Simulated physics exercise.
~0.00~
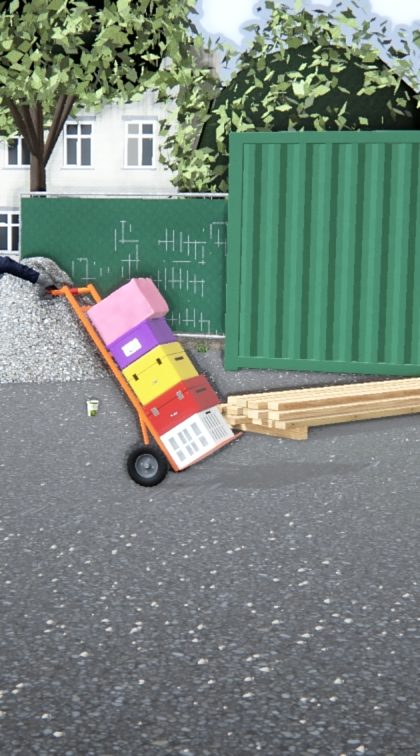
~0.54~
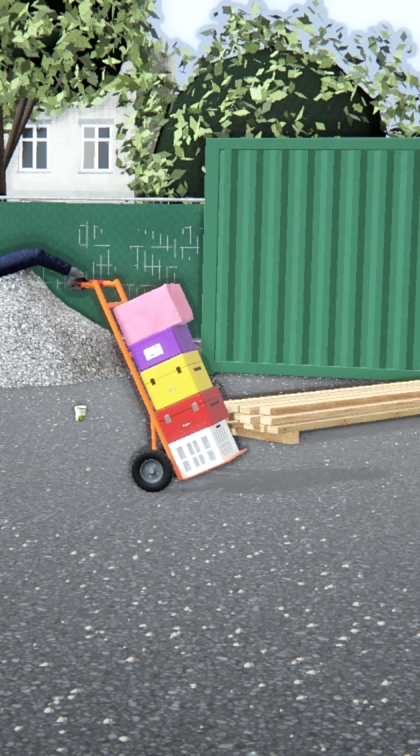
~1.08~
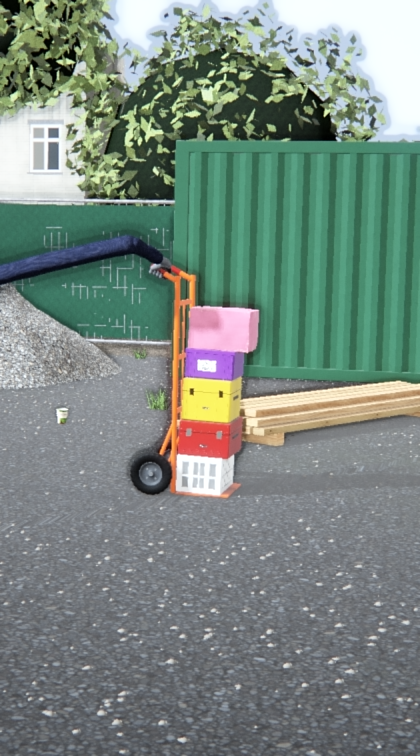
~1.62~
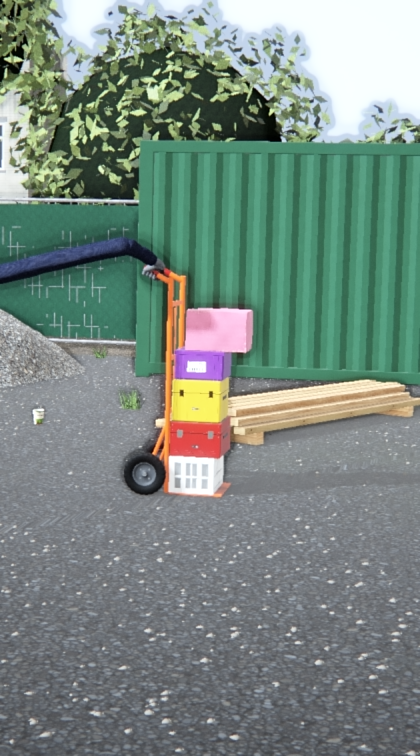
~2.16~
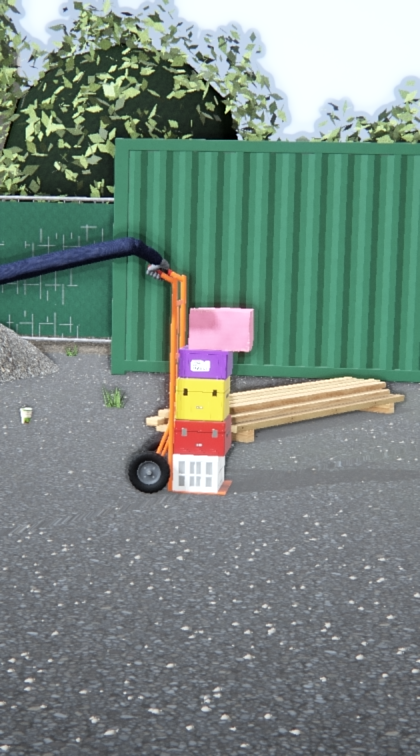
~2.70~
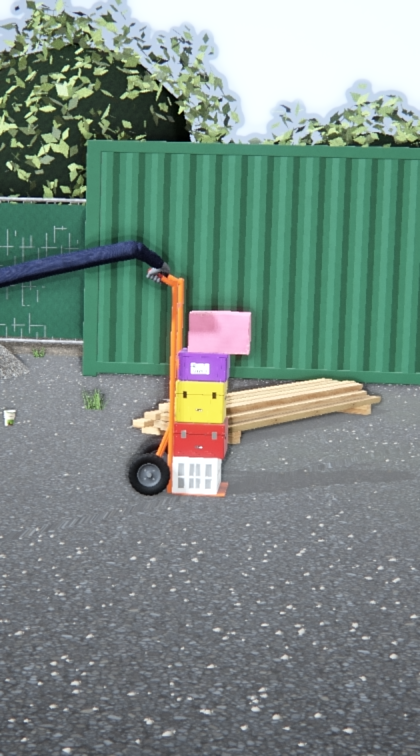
An orange hand truck, seen from the side on grey asphalt and tilted back to the left, carries a leaning stack with a white crate at the bottom, then a red toolbox, a yellow toolbox, a purple tote and a pink box on top. Behind it are a gravel heap, a green container and a pile of planks. A dark-sleeved arm at the left grips the handle and swings the truck forward until it stands upright. The pink box shifts right, overhanging the tote. The view drifts sideways, and all five items remain stacked.
